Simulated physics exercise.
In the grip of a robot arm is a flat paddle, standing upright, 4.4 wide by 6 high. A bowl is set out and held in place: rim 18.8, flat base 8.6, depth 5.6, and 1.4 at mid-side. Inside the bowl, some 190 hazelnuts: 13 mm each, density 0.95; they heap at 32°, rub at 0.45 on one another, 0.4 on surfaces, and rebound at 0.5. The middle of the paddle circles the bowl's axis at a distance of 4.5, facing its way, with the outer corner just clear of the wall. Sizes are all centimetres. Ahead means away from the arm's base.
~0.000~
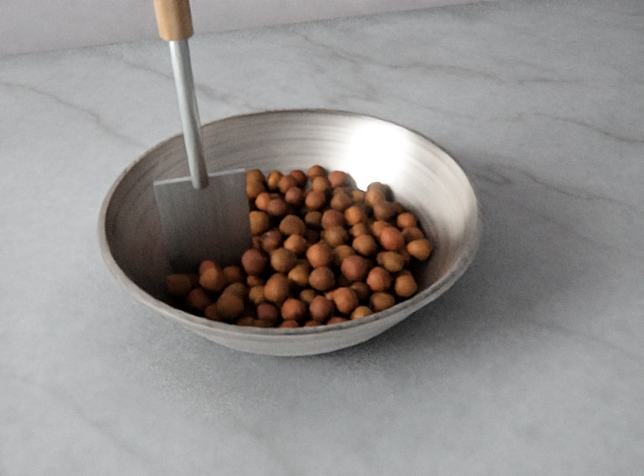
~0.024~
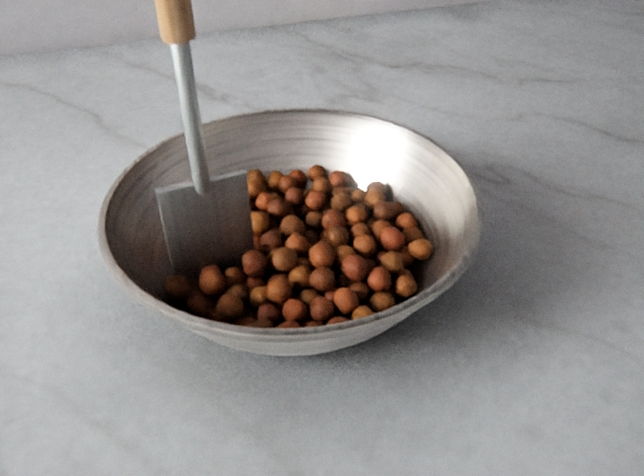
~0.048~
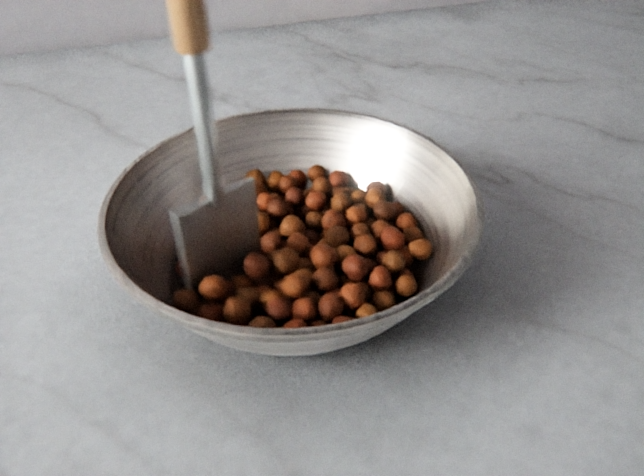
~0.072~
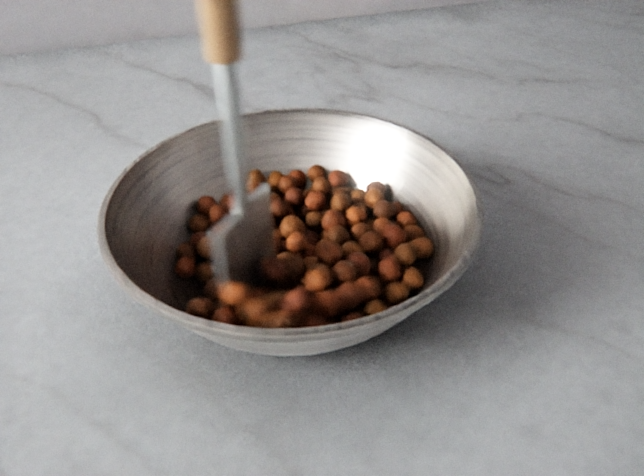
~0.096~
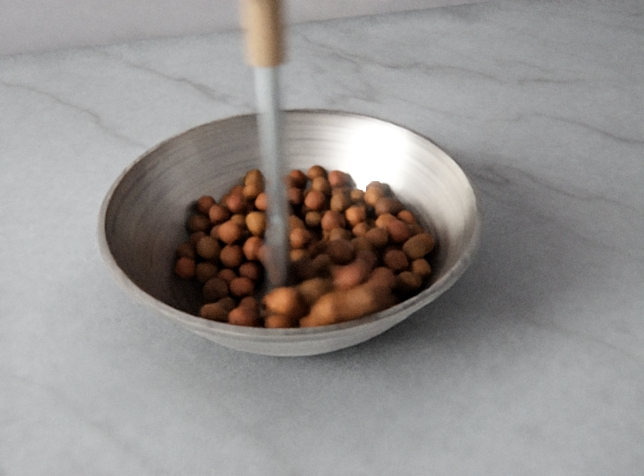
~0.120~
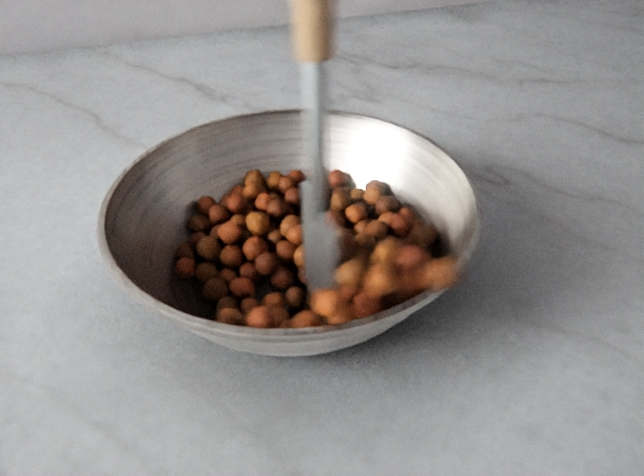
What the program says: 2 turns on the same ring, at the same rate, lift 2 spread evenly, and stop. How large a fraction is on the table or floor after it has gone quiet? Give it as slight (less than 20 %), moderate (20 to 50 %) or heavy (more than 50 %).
It is moderate.
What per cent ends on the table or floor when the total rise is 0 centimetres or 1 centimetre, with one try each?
I'd say some 45 per cent, and some 40 per cent.
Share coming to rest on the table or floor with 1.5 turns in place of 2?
I'd reckon near 30 per cent.
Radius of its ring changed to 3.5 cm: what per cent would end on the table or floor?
Roughly 15 percent, I'd expect.
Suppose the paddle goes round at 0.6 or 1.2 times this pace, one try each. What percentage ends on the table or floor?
Roughly 5 and 35 per cent.
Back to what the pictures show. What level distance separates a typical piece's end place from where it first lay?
My guess is close to 9 centimetres.
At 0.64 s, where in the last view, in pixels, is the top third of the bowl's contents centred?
About (303, 265).
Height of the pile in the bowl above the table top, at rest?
About 4.0 centimetres.
After 0.38 s, 337° round, highest piece 8 above the table; 147 in the bowl, 25 on the table or floor, 17 in flight or on the tool.
After 0.64 s, 220° round, highest piece 6 above the table; 135 in the bowl, 54 on the table or floor.
After 0.97 s, 0° round, highest piece 4 above the table; 135 in the bowl, 54 on the table or floor.
After 1.67 s, 0° round, highest piece 4 above the table; 135 in the bowl, 54 on the table or floor.
In the end, 135 in the bowl, 54 on the table or floor. That is 29 % on the table or floor.
